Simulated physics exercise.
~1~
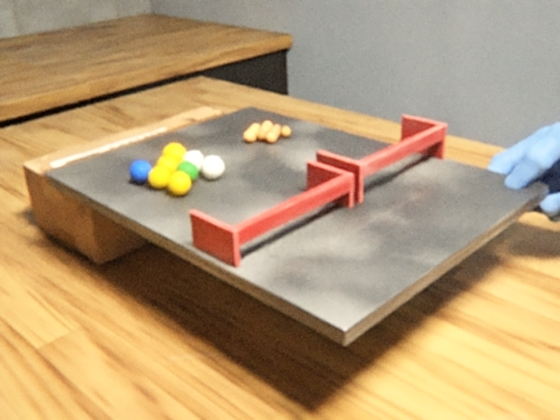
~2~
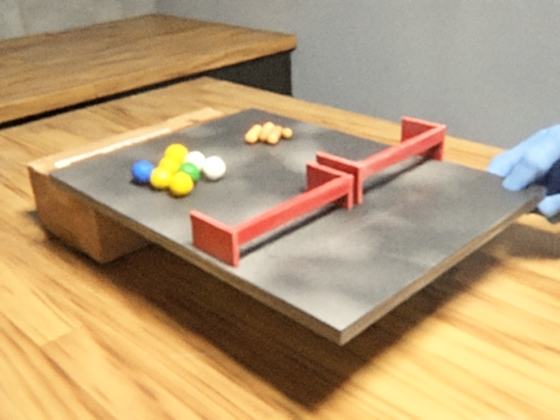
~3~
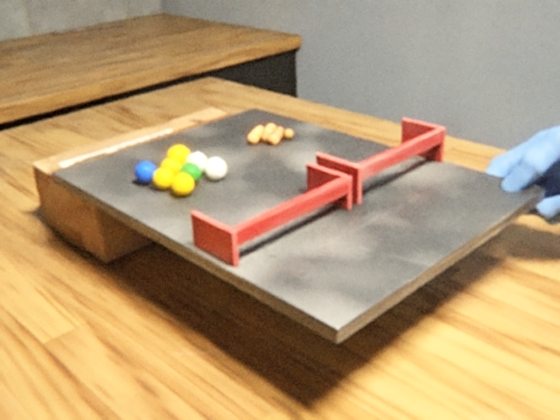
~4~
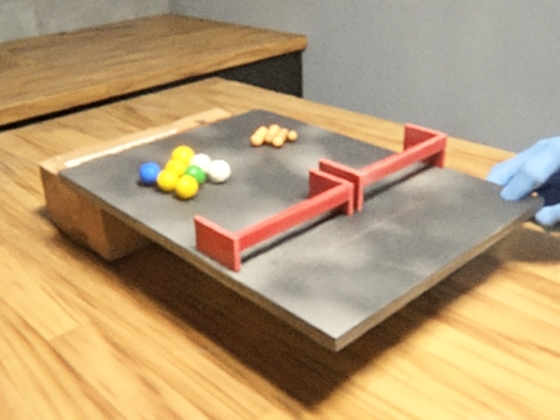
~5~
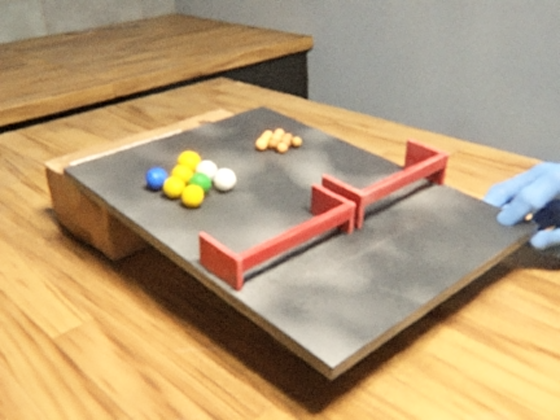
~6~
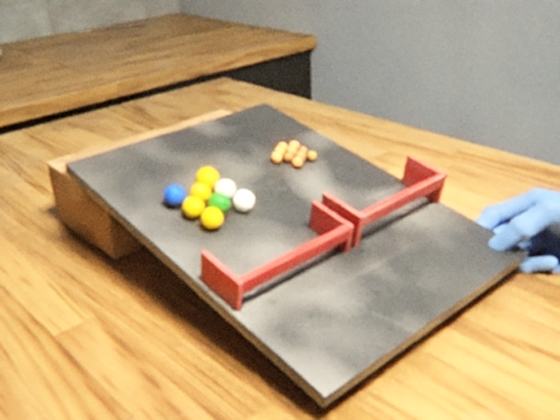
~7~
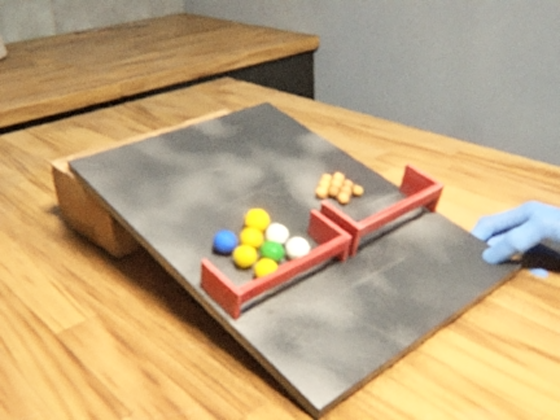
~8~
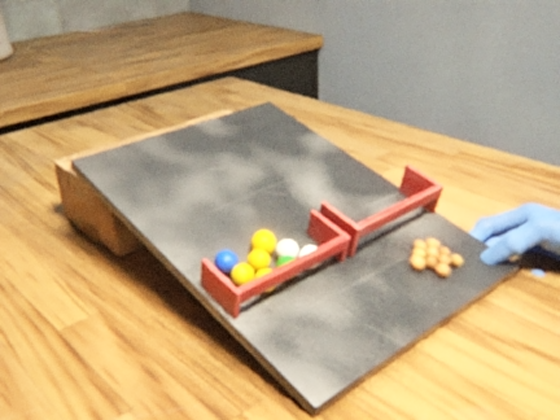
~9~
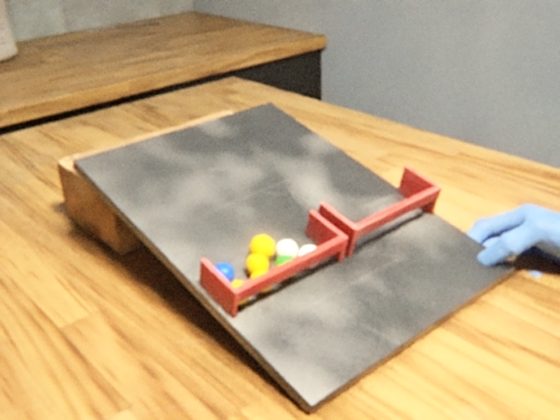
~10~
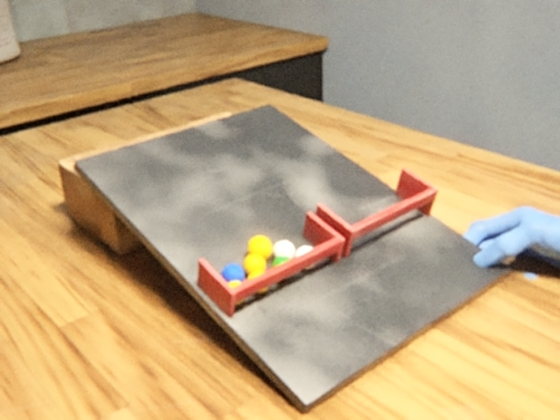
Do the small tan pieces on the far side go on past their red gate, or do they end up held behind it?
They go on past their red gate and down the board, while the coloured balls on the near side stay behind theirs.
